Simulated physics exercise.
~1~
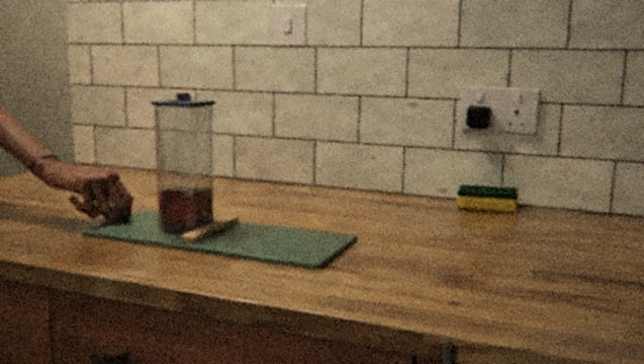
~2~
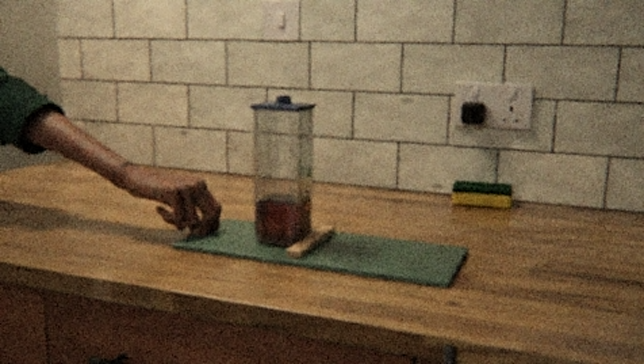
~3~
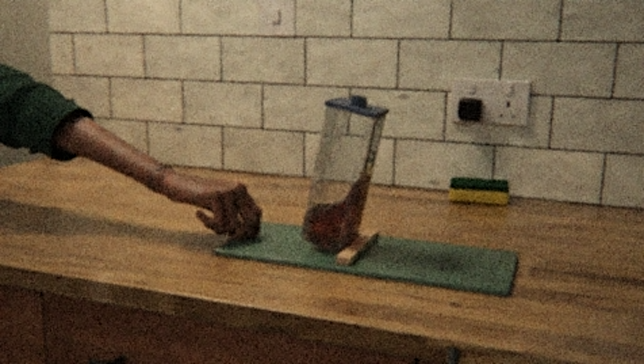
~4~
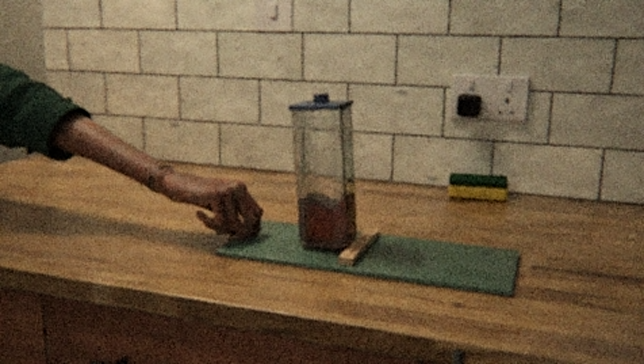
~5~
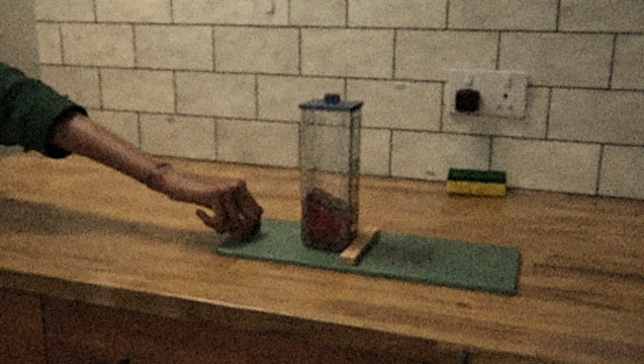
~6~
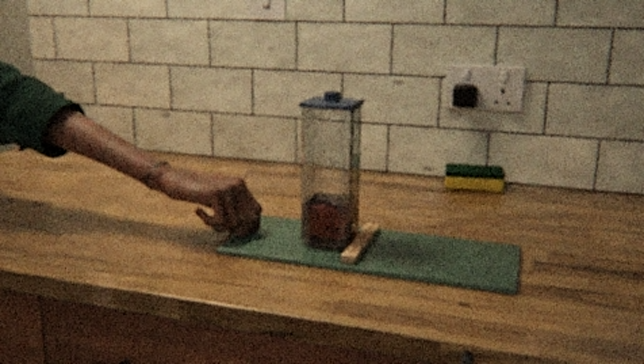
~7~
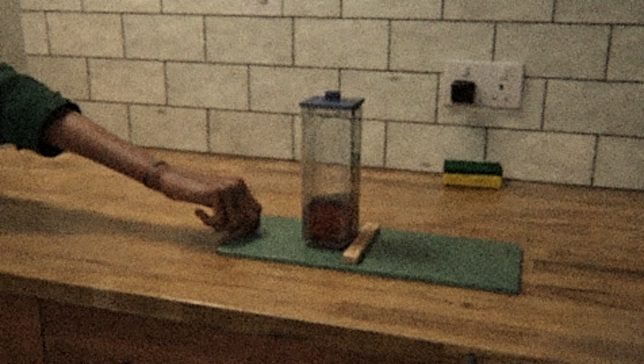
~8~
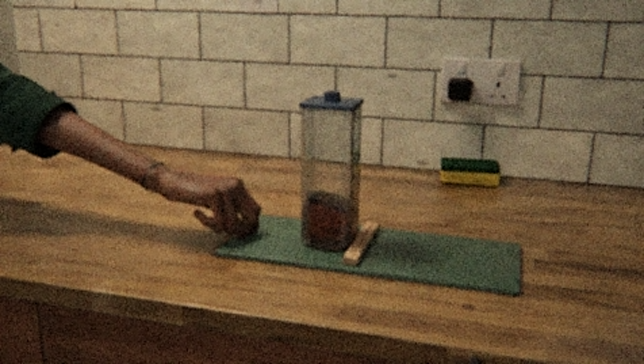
A hand in a dark green sleeve reaches in from the left to the end of a green board on a wooden kitchen counter, seen from the front and slightly above. On the board stands a clear square bottle with a blue cap, part full of reddish-brown tea, beside a small wooden batten. White tiles, a socket and a yellow and green sponge are behind. The board glides right with the hand and stops. The bottle tips to the right against the batten as the tea surges up its side, then rocks back upright. The tea settles, and the bottle stays standing.
